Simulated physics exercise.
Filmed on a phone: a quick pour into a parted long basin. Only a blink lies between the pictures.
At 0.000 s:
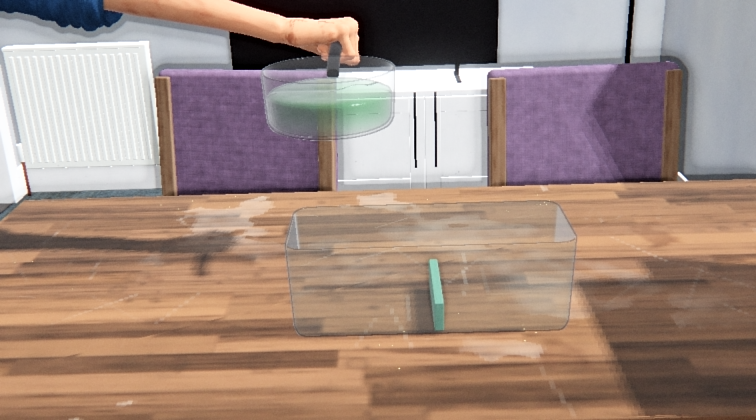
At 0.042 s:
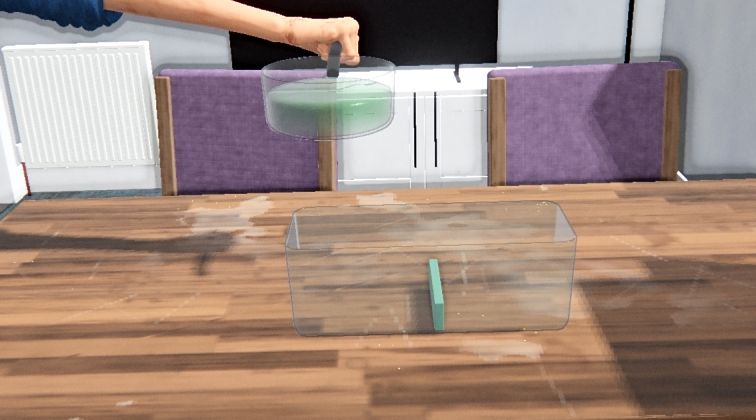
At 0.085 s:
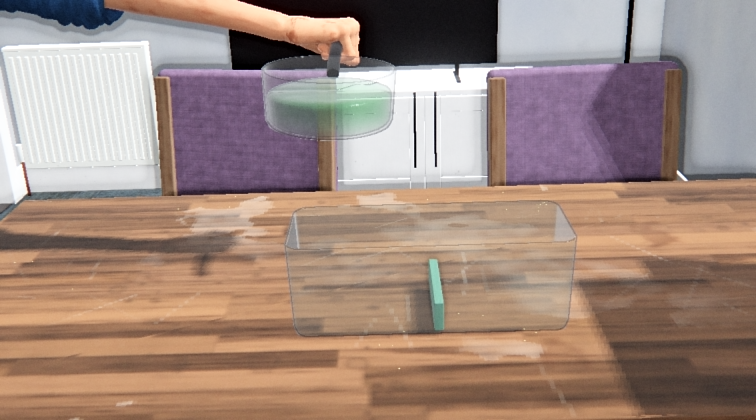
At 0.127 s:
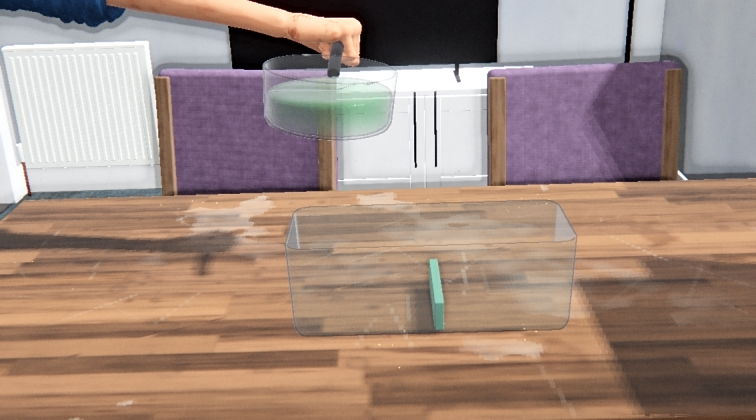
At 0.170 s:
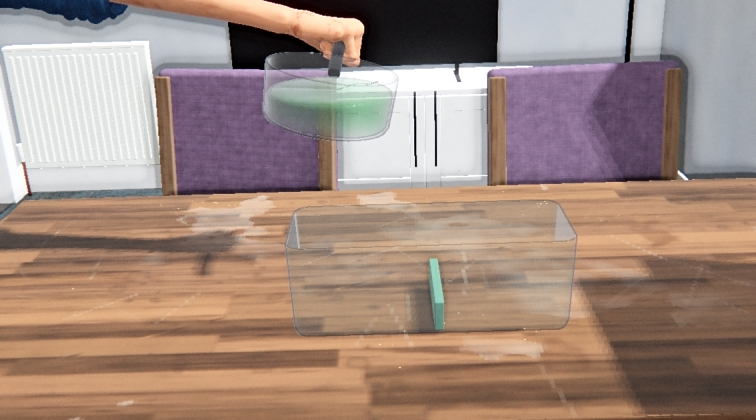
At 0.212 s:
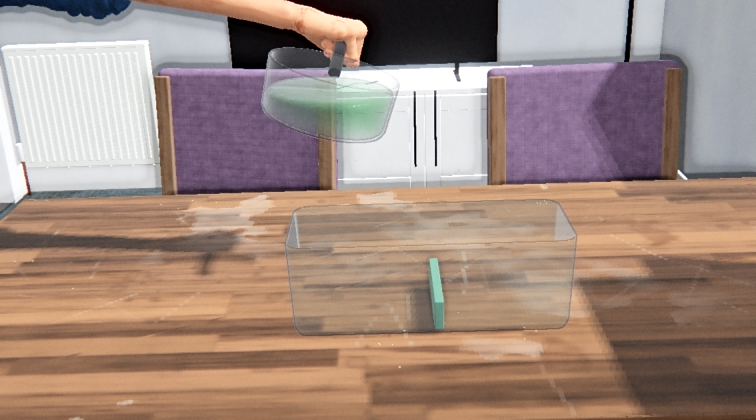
A hand gradually tilting a clear round container of green liquid to the right above a divided transparent basin on a wooden table.
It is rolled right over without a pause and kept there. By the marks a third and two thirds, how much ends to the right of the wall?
It comes to between a third and two thirds.
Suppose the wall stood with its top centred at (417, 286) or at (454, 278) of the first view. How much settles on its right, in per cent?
The first gives 65 %, the second 25 %.
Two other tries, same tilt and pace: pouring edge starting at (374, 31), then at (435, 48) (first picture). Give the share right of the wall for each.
The first gives 40 %, the second 75 %.
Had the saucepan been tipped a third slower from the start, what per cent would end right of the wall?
Near 60 %.
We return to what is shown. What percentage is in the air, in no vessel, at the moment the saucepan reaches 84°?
It comes to 55 per cent or so.
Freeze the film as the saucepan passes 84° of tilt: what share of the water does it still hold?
It comes to 35 per cent or so.
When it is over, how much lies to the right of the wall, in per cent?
It comes to 50 per cent or so.
A moment on, the saucepan is tipped on its side and 35 per cent is still to pour, 2 is left of the wall and 10 right of it.
Next, the saucepan is tipped right over and 3 per cent is still to pour, 38 is left of the wall and 51 right of it.
Then the saucepan is tipped right over and 0 per cent is still to pour, 48 is left of the wall and 51 right of it.
Later the saucepan is tipped right over and 0 per cent is still to pour, 48 is left of the wall and 51 right of it.
In the end 48 per cent lies left of the wall, 51 right of it and 1 outside.
